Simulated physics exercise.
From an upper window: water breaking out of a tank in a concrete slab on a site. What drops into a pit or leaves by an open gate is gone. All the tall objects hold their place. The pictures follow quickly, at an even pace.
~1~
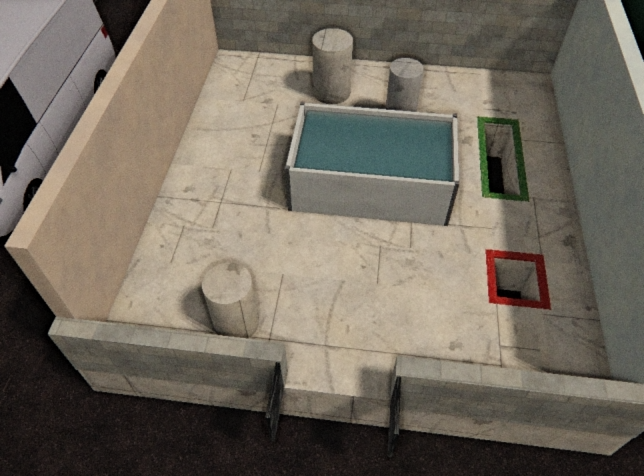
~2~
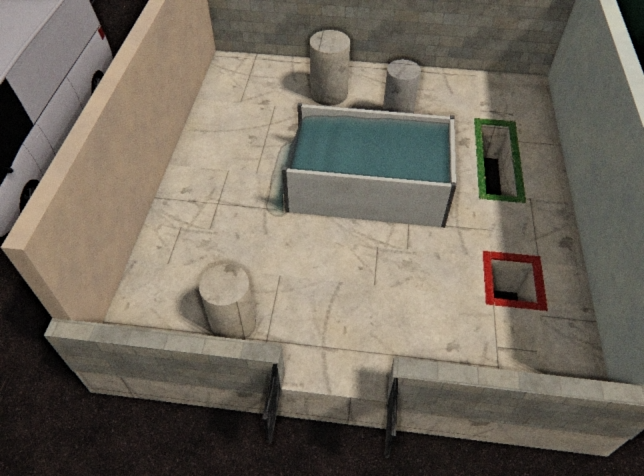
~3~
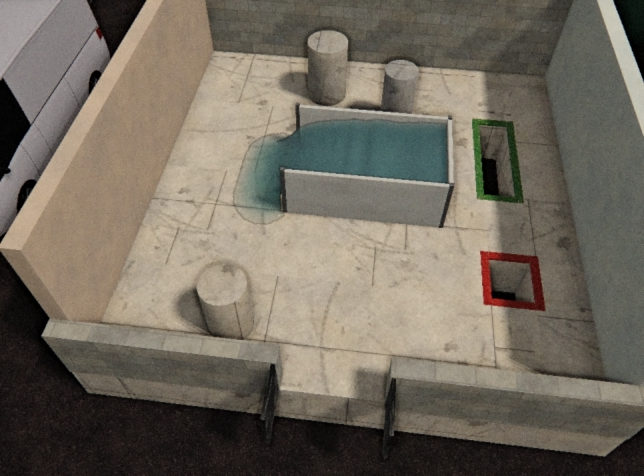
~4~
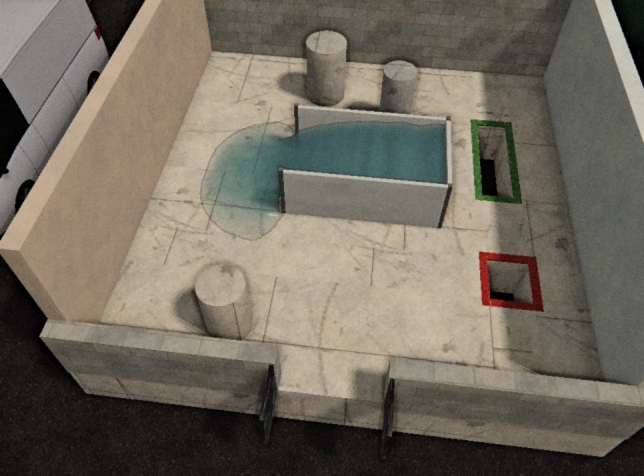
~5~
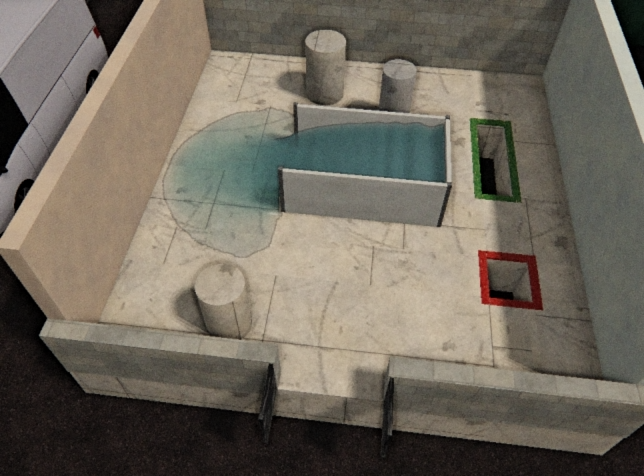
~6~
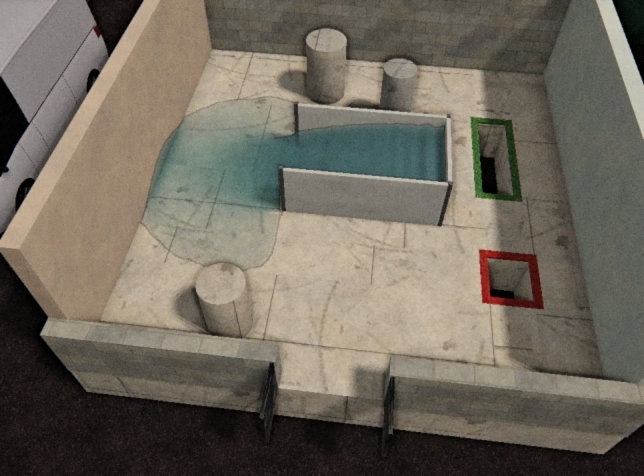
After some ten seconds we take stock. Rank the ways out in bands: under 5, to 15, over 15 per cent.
One by one: The gate takes less than 5 %; the red pit takes between 5 and 15 %; the green pit takes between 5 and 15 %.
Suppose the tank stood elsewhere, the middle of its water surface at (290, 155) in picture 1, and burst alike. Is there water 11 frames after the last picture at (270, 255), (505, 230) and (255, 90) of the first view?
In that order: Not flooded, free of water, awash.
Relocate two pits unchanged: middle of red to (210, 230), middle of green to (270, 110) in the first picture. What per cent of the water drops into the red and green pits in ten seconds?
In per cent: Red 20, green 25.
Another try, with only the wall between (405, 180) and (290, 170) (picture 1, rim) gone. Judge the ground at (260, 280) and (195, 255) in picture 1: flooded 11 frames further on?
In turn: Under water, wet.
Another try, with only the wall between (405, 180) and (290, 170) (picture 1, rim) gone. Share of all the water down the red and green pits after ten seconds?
In per cent: Red 4, green 2.
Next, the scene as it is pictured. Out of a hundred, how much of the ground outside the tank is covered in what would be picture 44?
I make it 90 per cent.
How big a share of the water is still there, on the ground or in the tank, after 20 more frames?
Roughly 100 per cent.
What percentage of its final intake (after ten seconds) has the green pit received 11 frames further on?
Roughly 0 per cent.
A moment on, water covers 25 % of the floor; the gate 0 %, the red pit 0 %, the green pit 0 %.
Next, water covers 30 % of the floor; the gate 0 %, the red pit 0 %, the green pit 0 %.
Then, water covers 50 % of the floor; the gate 0 %, the red pit 0 %, the green pit 0 %.
Later, water covers 90 % of the floor; the gate 1 %, the red pit 2 %, the green pit 1 %.
In the end, water covers 100 % of the floor; the gate 1 %, the red pit 11 %, the green pit 11 %.
